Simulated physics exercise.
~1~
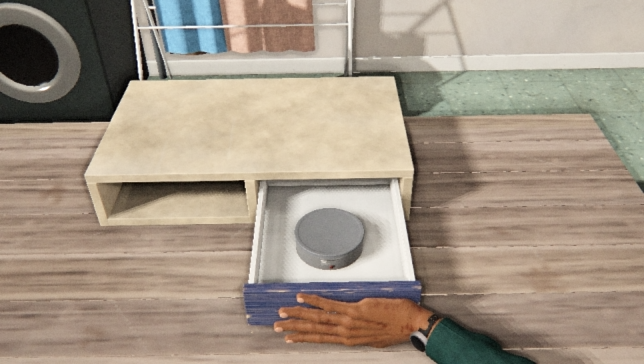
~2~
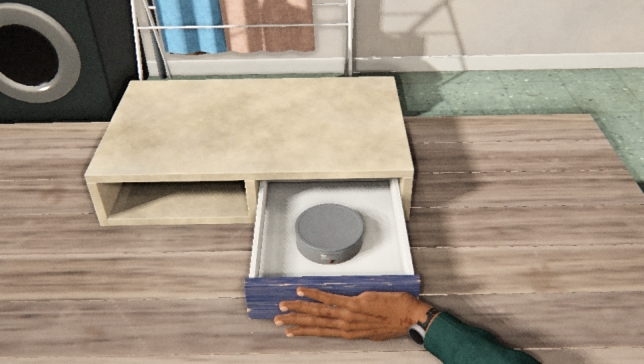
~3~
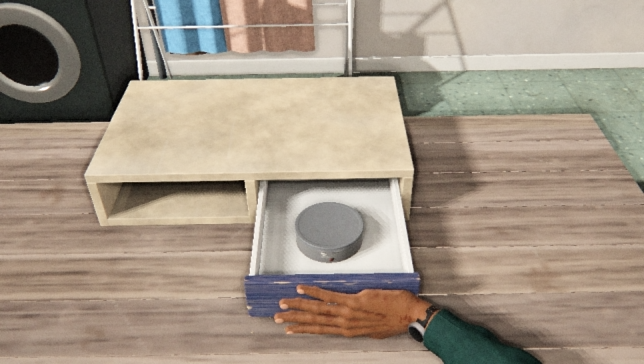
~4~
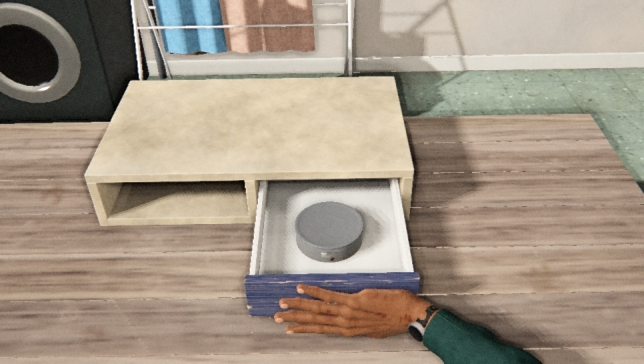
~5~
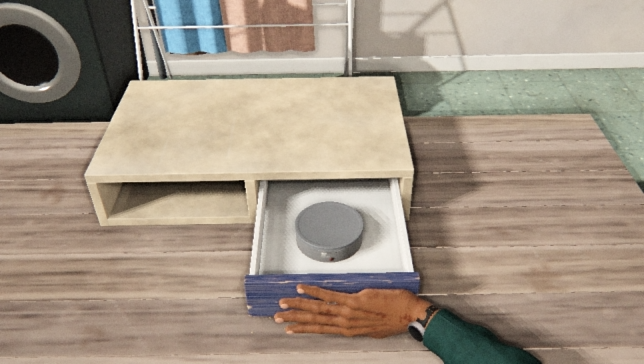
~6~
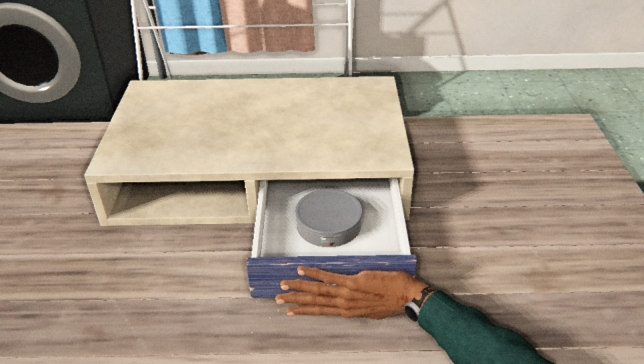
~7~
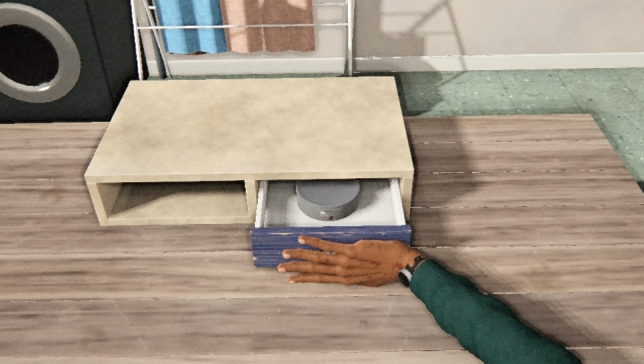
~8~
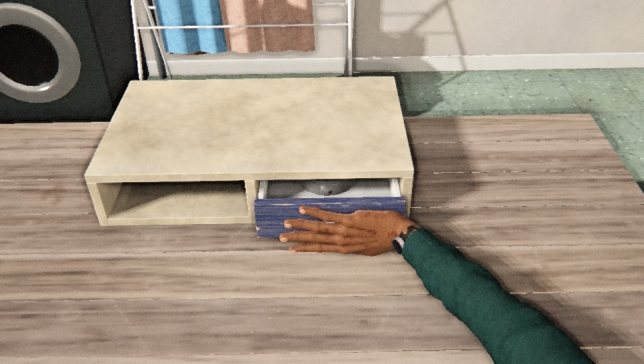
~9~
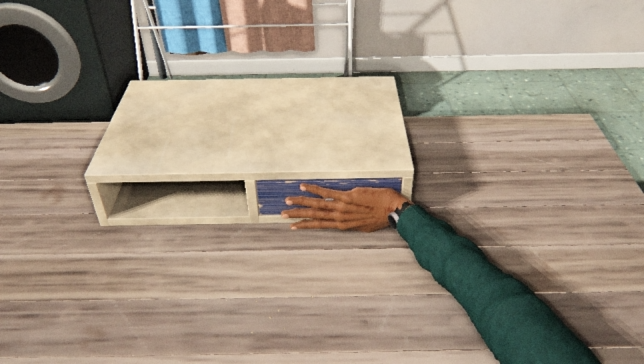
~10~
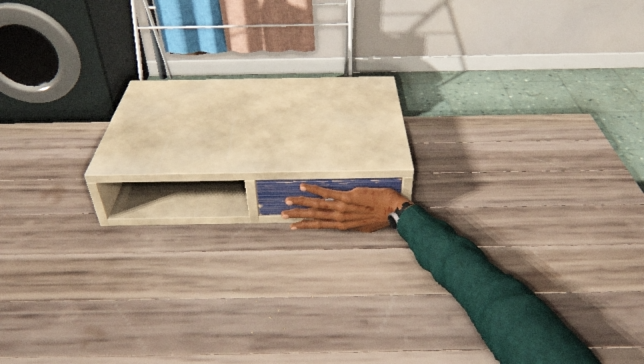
The clip shows a hand in a green sleeve resting against the blue front of an open drawer holding a round grey tub, beneath a pale low cabinet top. After a pause, the hand pushes the drawer inward until it shuts flush, hiding the tub.
